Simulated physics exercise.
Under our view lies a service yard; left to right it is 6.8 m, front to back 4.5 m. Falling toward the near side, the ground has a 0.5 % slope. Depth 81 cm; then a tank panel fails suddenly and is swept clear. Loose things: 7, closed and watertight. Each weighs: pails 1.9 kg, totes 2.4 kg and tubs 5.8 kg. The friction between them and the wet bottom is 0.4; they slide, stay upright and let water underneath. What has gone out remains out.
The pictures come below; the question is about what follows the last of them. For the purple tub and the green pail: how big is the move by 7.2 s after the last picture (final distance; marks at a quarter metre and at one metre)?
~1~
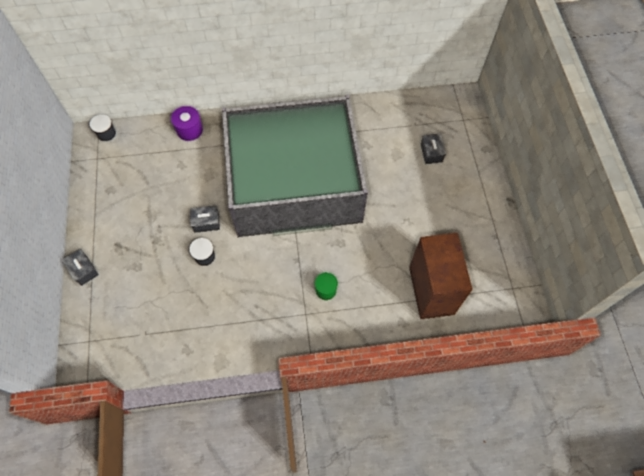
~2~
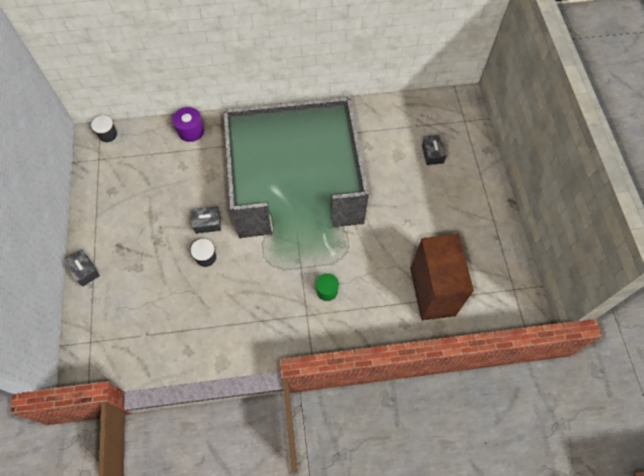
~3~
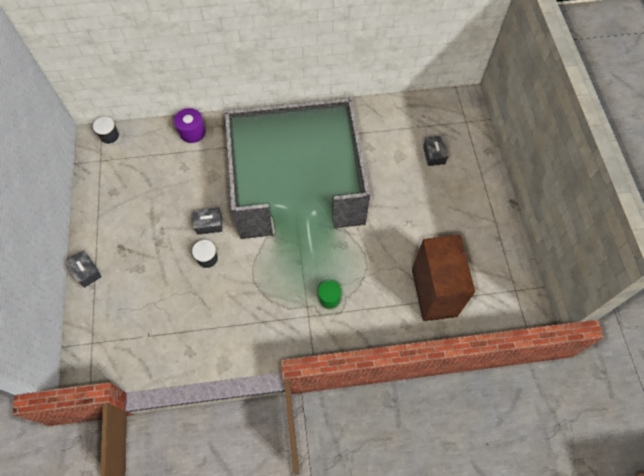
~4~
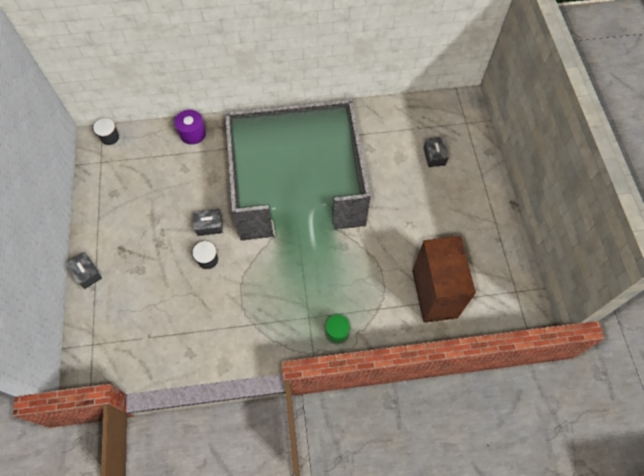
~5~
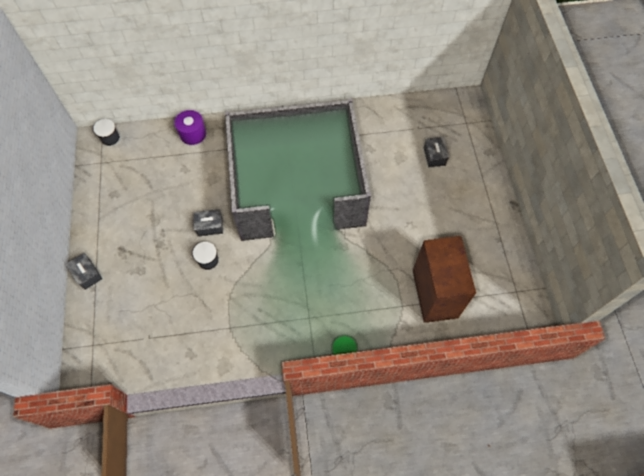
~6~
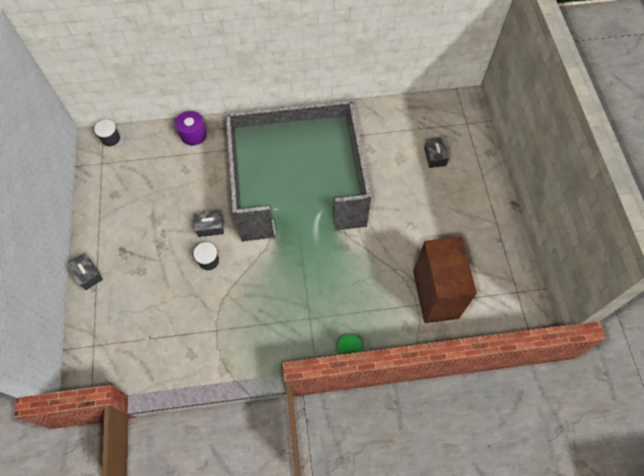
By the end, the purple tub edges a short distance and the green pail is taken a long way.
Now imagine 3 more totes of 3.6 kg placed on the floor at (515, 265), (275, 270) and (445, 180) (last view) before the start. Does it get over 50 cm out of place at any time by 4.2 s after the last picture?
From first to last: Surpasses it, surpasses it, surpasses it.
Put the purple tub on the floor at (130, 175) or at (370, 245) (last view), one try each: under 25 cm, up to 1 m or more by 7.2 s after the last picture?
I'd expect that it remains where it was first and gets borne away second.
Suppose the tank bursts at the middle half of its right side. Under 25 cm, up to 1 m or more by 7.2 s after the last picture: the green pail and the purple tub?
Under that change the green pail would be borne far and the purple tub would be borne far.
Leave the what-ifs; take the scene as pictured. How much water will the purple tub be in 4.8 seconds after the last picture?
The depth there is around 0 cm.
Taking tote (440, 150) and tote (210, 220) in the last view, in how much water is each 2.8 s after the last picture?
Close to 3 and 0 centimetres.
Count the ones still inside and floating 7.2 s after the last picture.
I get 5.
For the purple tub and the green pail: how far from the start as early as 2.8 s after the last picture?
0 and 300 cm or so by then.
Then, 0.9 s after the last picture the purple tub is near (189, 122), 0.0 m from its start, aground; the green pail is near (416, 334), 1.3 m from its start, afloat; 0 of 7 are out; 1 afloat.
Then, 2.8 s after the last picture the purple tub is near (189, 122), 0.0 m from its start, aground; the green pail is near (513, 214), 2.9 m from its start, afloat; 0 of 7 are out; 1 afloat.
Then, 4.8 s after the last picture the purple tub is near (189, 122), 0.0 m from its start, aground; the green pail is near (426, 83), 3.9 m from its start, afloat; 0 of 7 are out; 2 afloat.
Then, 7.2 s after the last picture the purple tub is near (150, 133), 0.6 m from its start, afloat; the green pail is near (405, 104), 3.4 m from its start, afloat; 0 of 7 are out; 5 afloat.
